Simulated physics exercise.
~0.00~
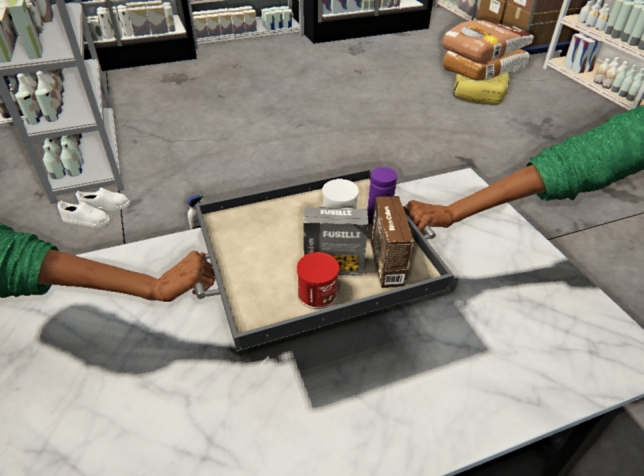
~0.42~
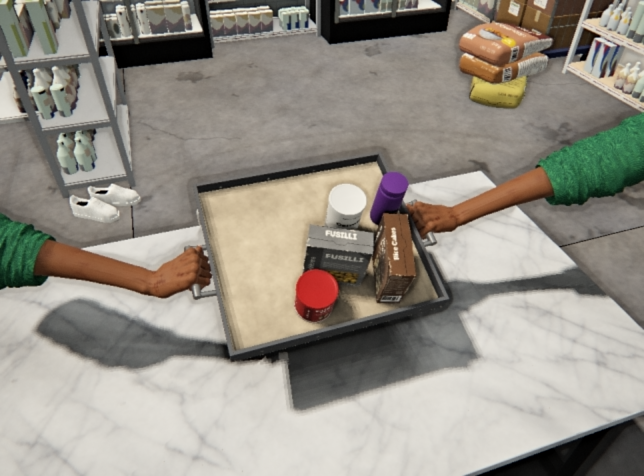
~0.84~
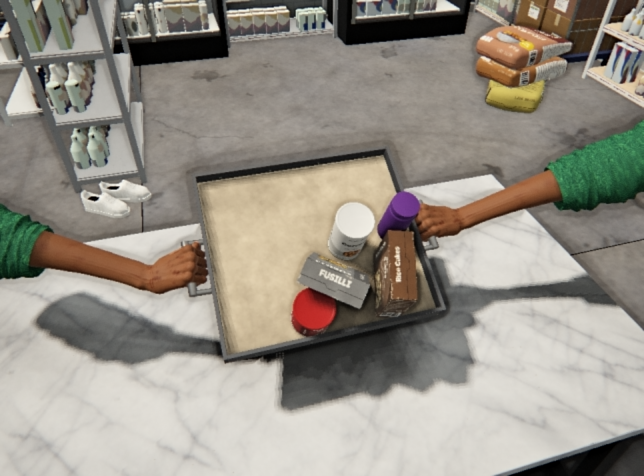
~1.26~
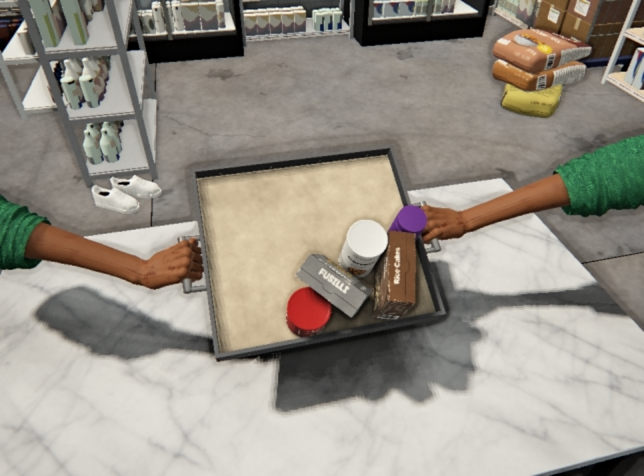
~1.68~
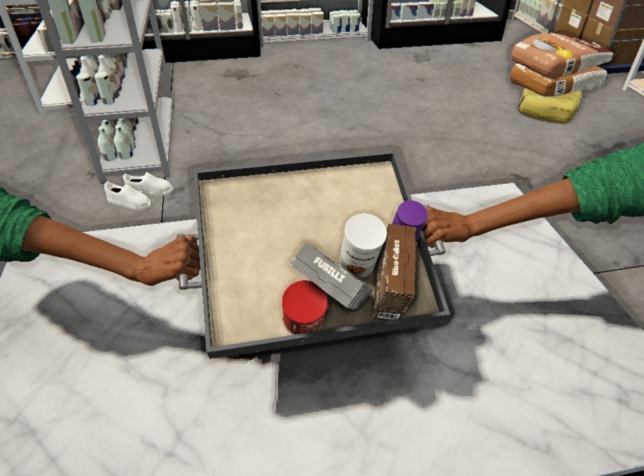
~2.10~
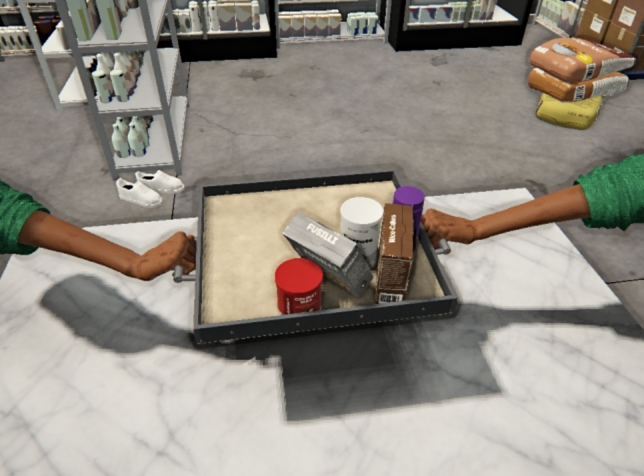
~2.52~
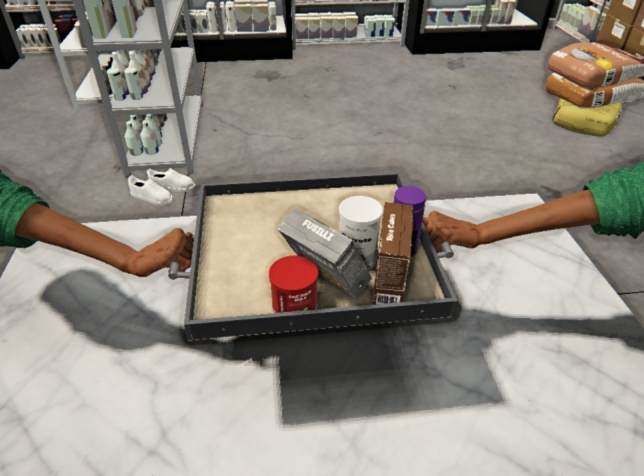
Two hands tip a tray of groceries toward the viewer, then nearly level it, leaving the grey packet leaning.
